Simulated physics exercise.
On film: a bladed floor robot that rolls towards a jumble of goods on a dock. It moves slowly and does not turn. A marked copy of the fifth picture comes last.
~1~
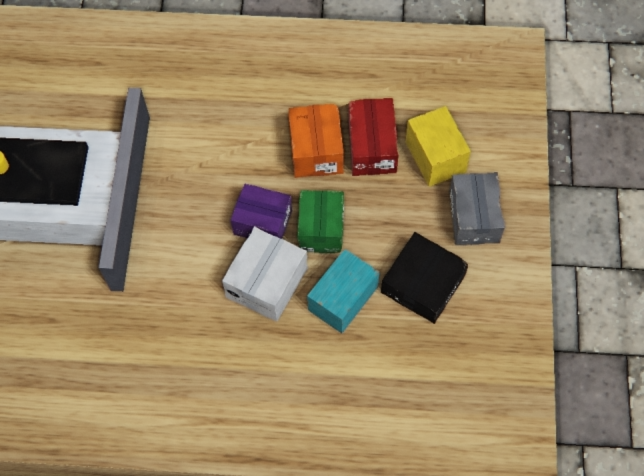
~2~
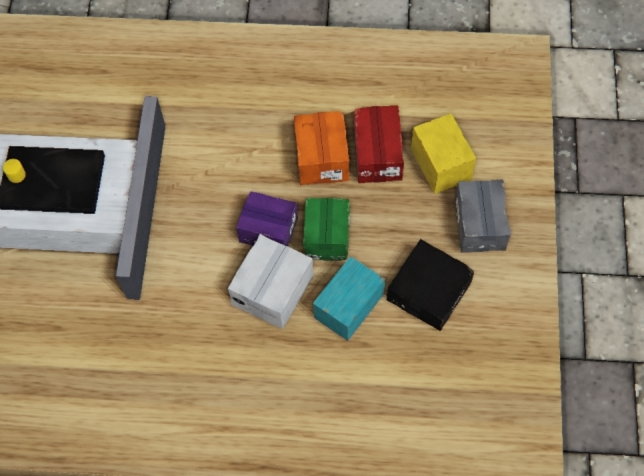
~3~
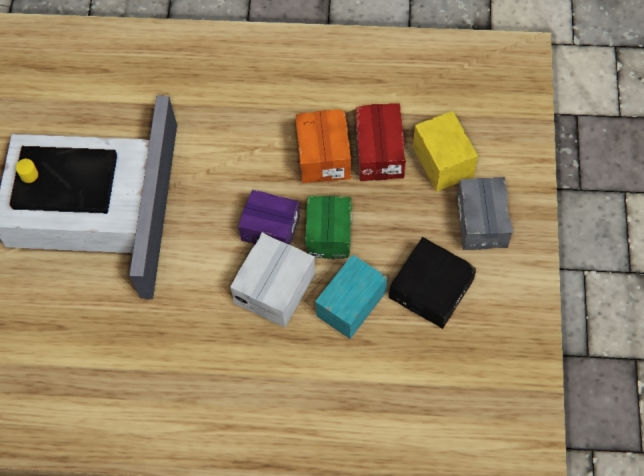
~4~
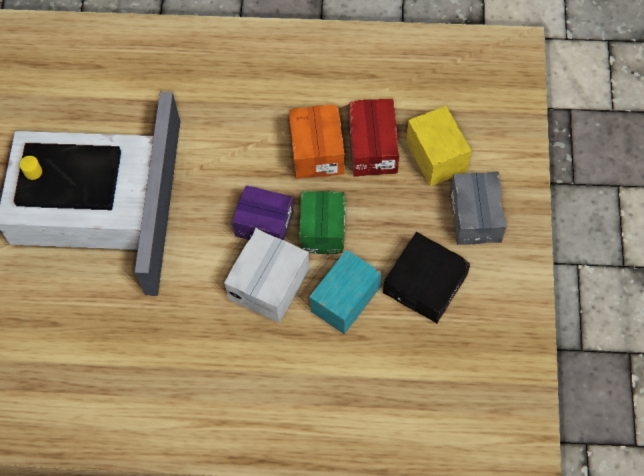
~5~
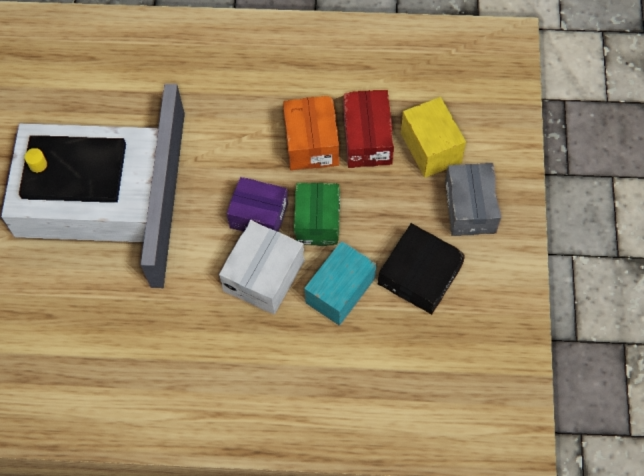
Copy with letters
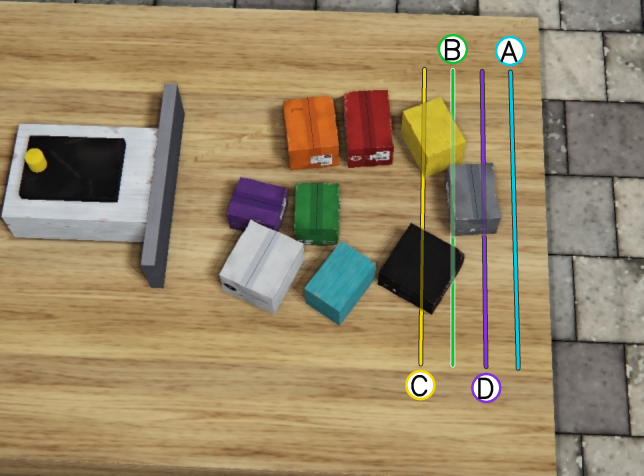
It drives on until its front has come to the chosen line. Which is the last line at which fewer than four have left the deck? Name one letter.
No farther than B.
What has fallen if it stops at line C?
The black box.
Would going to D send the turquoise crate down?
Yes.
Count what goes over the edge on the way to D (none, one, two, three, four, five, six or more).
Six or more.
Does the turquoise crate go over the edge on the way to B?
No.
On the copy, A at (514, 211); B at (453, 208); C at (423, 207); D at (484, 210).
On B. First, robot (186, 172); turquoise crate (354, 284); white box (304, 265).
Then, robot (290, 176); black box (513, 265); yellow crate (496, 143).
Finally, robot (371, 179); yellow crate over the edge; grey box over the edge; three fallen.
By contrast, A drops six; C is within the limit but short; D drops six.
